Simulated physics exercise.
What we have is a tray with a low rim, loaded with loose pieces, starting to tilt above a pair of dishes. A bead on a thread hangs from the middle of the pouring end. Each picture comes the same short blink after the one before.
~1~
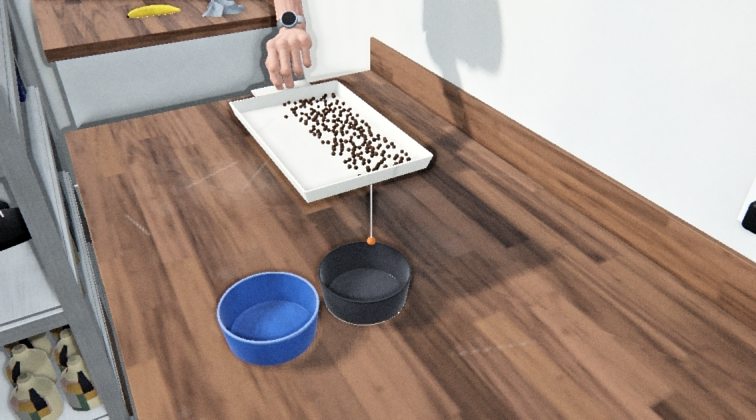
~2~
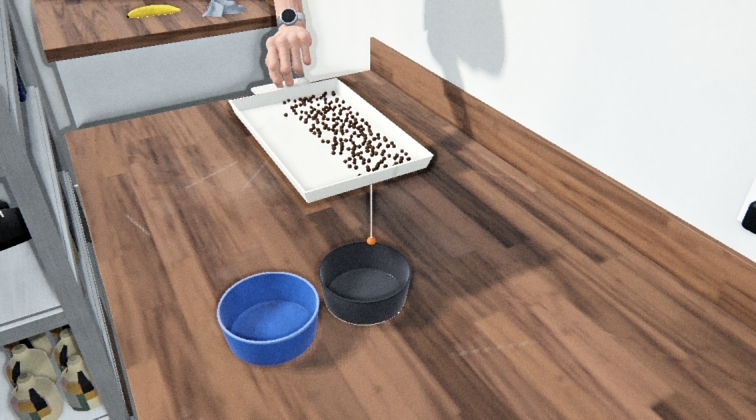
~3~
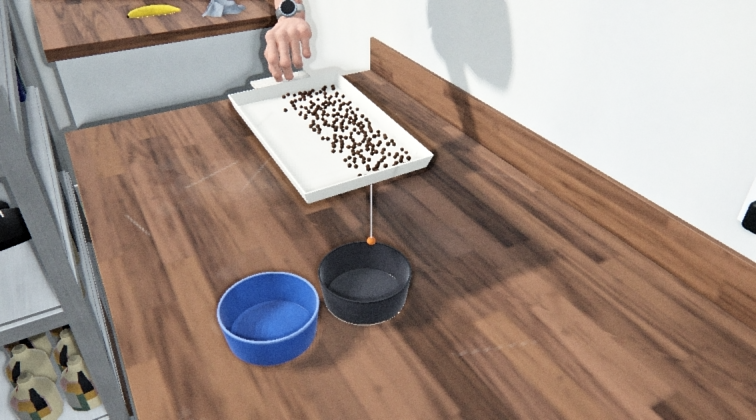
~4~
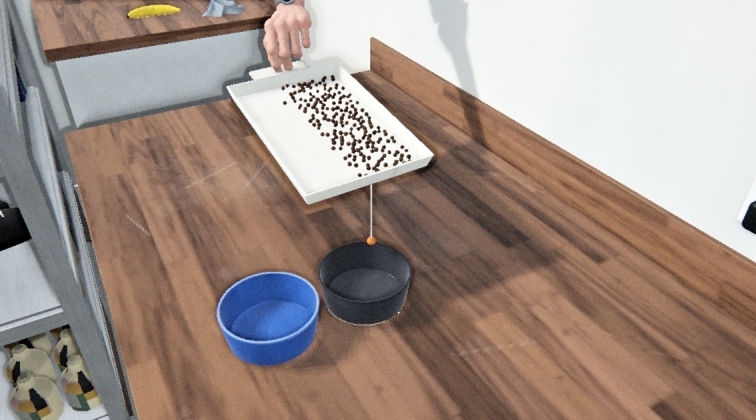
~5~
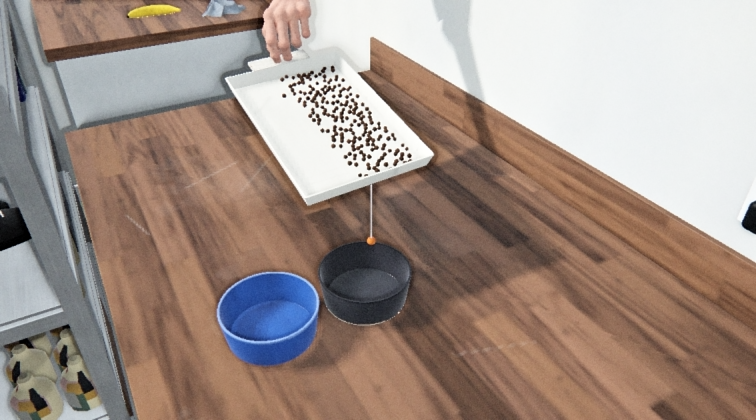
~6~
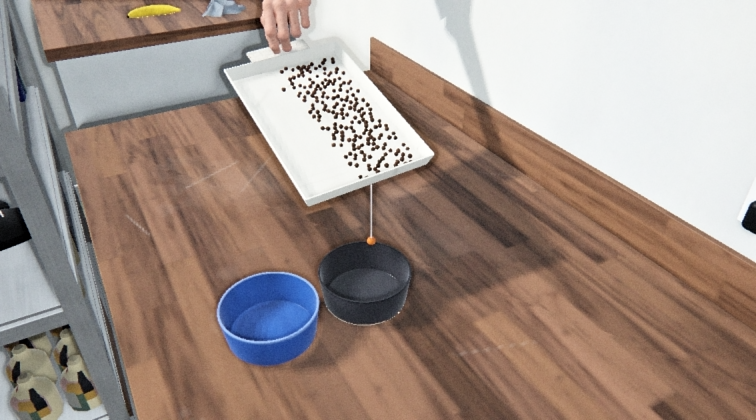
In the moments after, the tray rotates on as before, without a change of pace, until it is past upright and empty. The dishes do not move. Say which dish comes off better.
The right one ends fuller.
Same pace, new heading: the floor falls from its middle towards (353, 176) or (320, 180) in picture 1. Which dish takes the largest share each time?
First the right one, then the right dish.
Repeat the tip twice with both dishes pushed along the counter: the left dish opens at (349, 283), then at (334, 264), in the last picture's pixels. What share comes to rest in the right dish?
Roughly 0 per cent, and 0 per cent.
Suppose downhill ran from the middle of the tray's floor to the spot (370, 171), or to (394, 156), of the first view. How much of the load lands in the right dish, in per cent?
Roughly 20 per cent, and 0 per cent.
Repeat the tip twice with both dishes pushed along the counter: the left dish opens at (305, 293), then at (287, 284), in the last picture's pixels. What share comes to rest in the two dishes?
Roughly 90 per cent, and 80 per cent.
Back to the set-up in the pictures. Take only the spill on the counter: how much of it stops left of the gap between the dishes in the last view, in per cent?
Close to 60 per cent.
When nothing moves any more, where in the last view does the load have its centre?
Around (347, 302).
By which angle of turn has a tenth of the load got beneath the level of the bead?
Around 60° of tilt.
Shortly afterwards, tray tipped steeply; the bulk on the tray; only a few in the left dish; only a few in the right dish; only a few outside both; only a few in the air.
Next, tray tipped past a quarter turn; a little on the tray; a little in the left dish; near two thirds in the right dish; a little outside both; a little in the air.
Some moments later, tray tipped past a quarter turn; a little in the left dish; near two thirds in the right dish; near a quarter outside both.
In the end, tray tipped past a quarter turn; a little in the left dish; near two thirds in the right dish; near a quarter outside both.
